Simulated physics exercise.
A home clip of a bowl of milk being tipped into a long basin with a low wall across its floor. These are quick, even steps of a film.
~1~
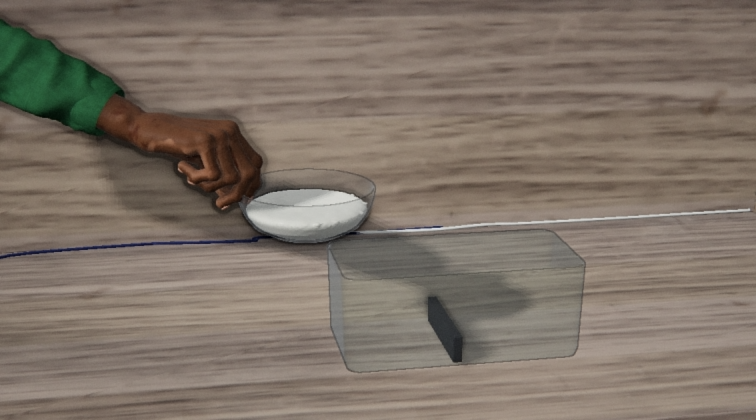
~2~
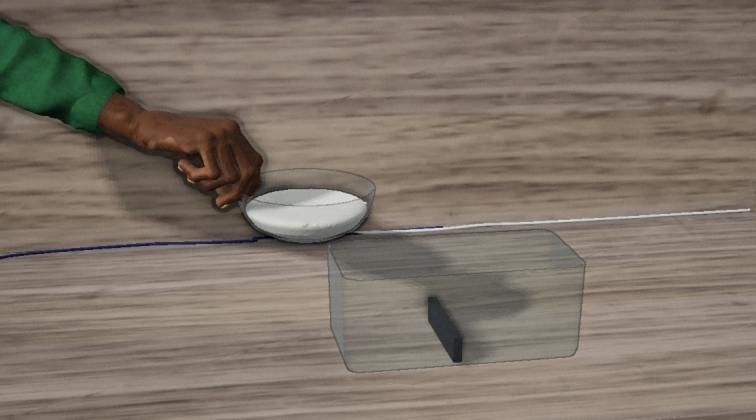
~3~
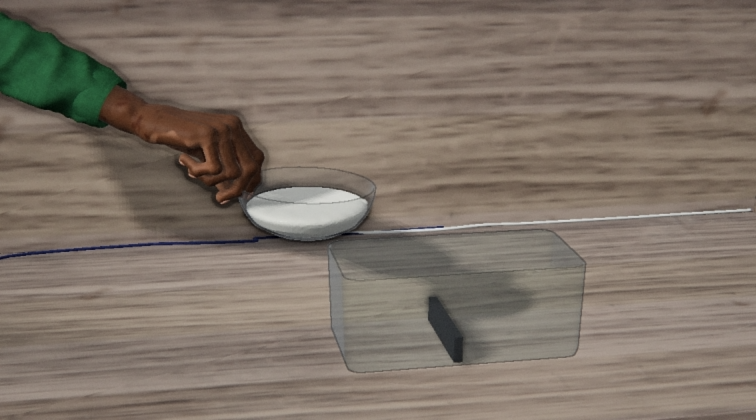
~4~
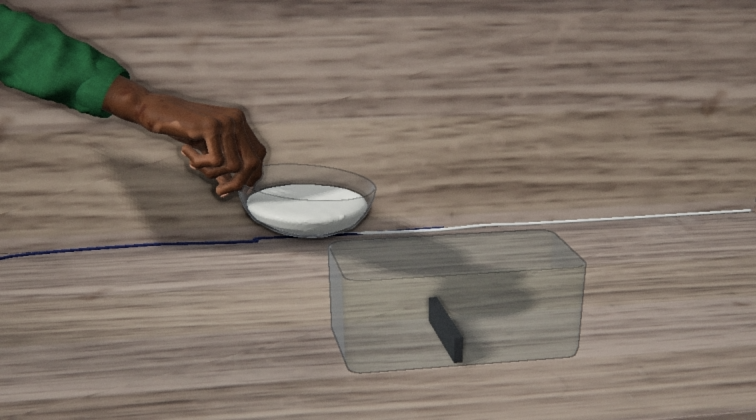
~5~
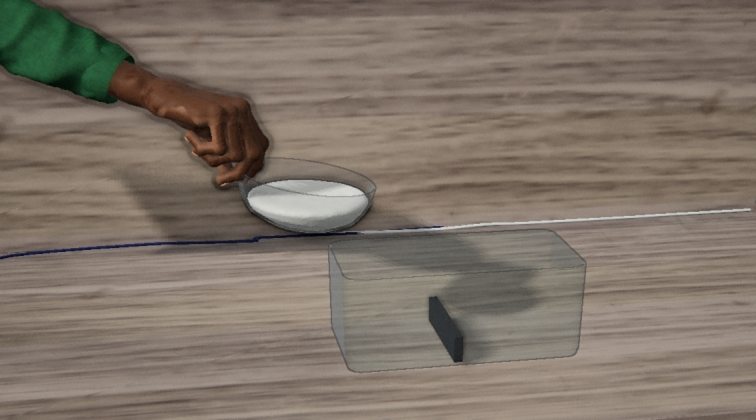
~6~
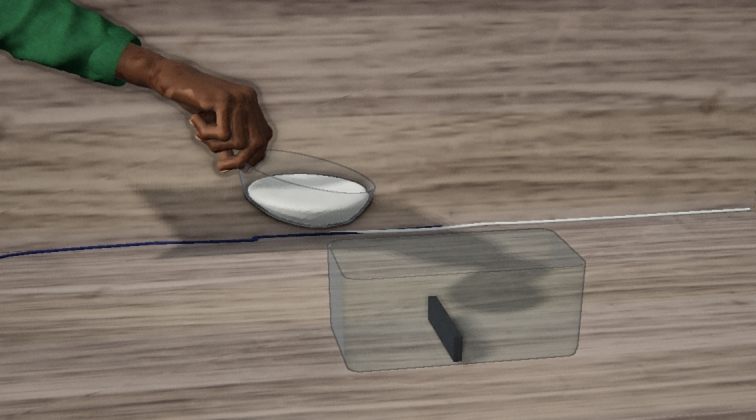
On a wood-grain surface, a green-sleeved hand slowly tilting a clear bowl of milk rightward beside a clear basin with a low dark wall.
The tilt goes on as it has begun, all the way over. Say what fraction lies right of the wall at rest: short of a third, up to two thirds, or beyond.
The share right of the wall is from a third to two thirds.
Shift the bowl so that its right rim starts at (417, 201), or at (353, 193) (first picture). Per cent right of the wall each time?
In turn 90 and 10 in a hundred.
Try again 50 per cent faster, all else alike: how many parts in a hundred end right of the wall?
Near 70 %.
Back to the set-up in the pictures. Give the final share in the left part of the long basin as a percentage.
Near 40 %.
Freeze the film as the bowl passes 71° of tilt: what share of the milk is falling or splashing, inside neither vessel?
Some 50 per cent.
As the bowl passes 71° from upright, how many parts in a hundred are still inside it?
Close to 35 per cent.
A moment on, the bowl is tipped part way and 34 per cent is still to pour, 17 is left of the wall and 0 right of it.
Next, the bowl is tipped right over and 0 per cent is still to pour, 37 is left of the wall and 57 right of it.
Then the bowl is tipped right over and 0 per cent is still to pour, 42 is left of the wall and 57 right of it.
Later the bowl is tipped right over and 0 per cent is still to pour, 42 is left of the wall and 57 right of it.
At rest 42 per cent lies left of the wall, 57 right of it and 1 outside.
